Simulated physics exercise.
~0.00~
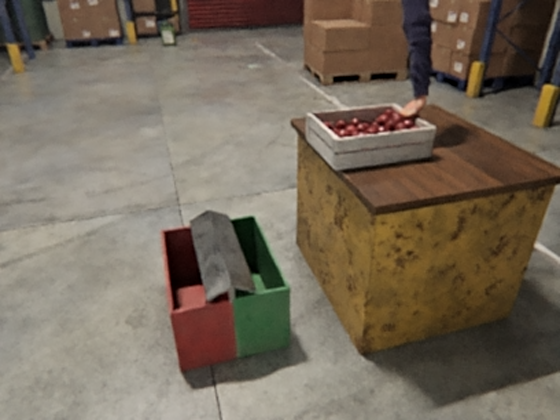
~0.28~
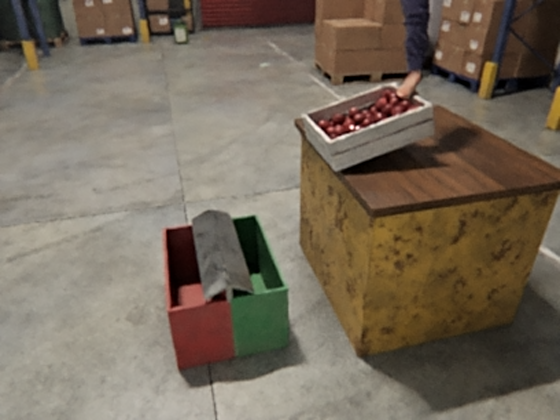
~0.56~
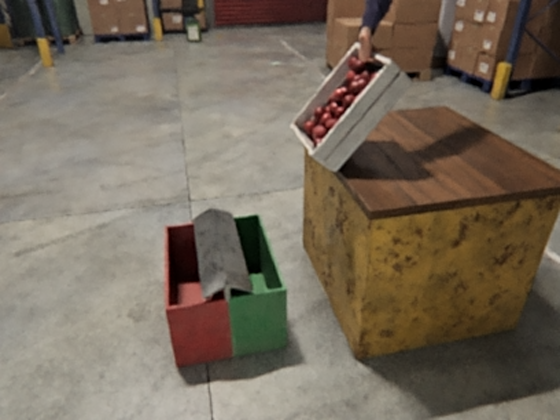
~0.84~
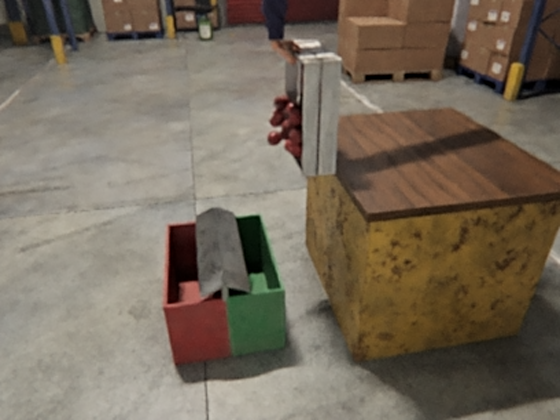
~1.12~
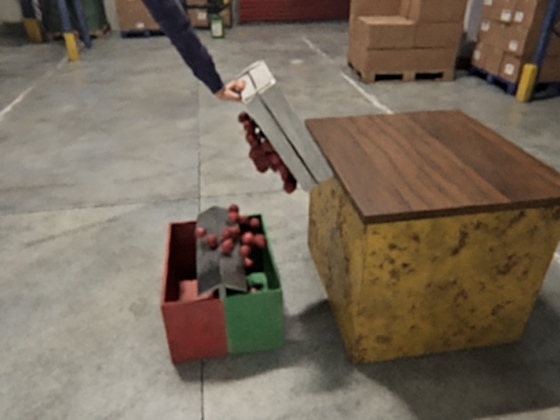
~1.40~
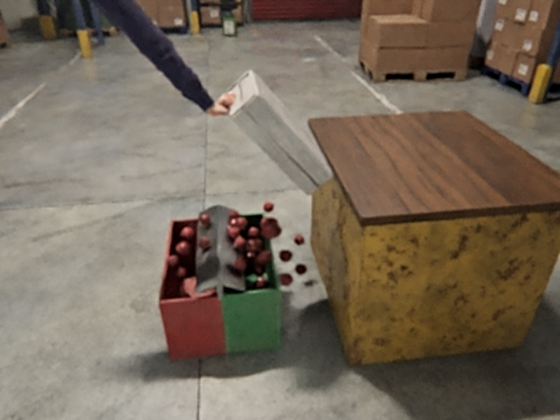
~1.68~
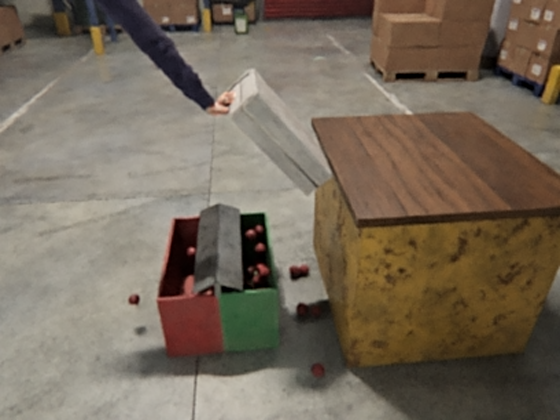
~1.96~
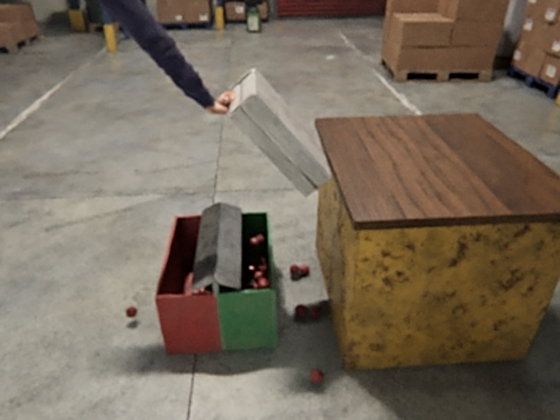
The footage shows a hand tipping a white crate of red apples over the edge of a bench, spilling them onto a dark ridge between a red trough and a green tub. Apples land in both, more in the green, while several come to rest on the floor and the crate stays tilted.
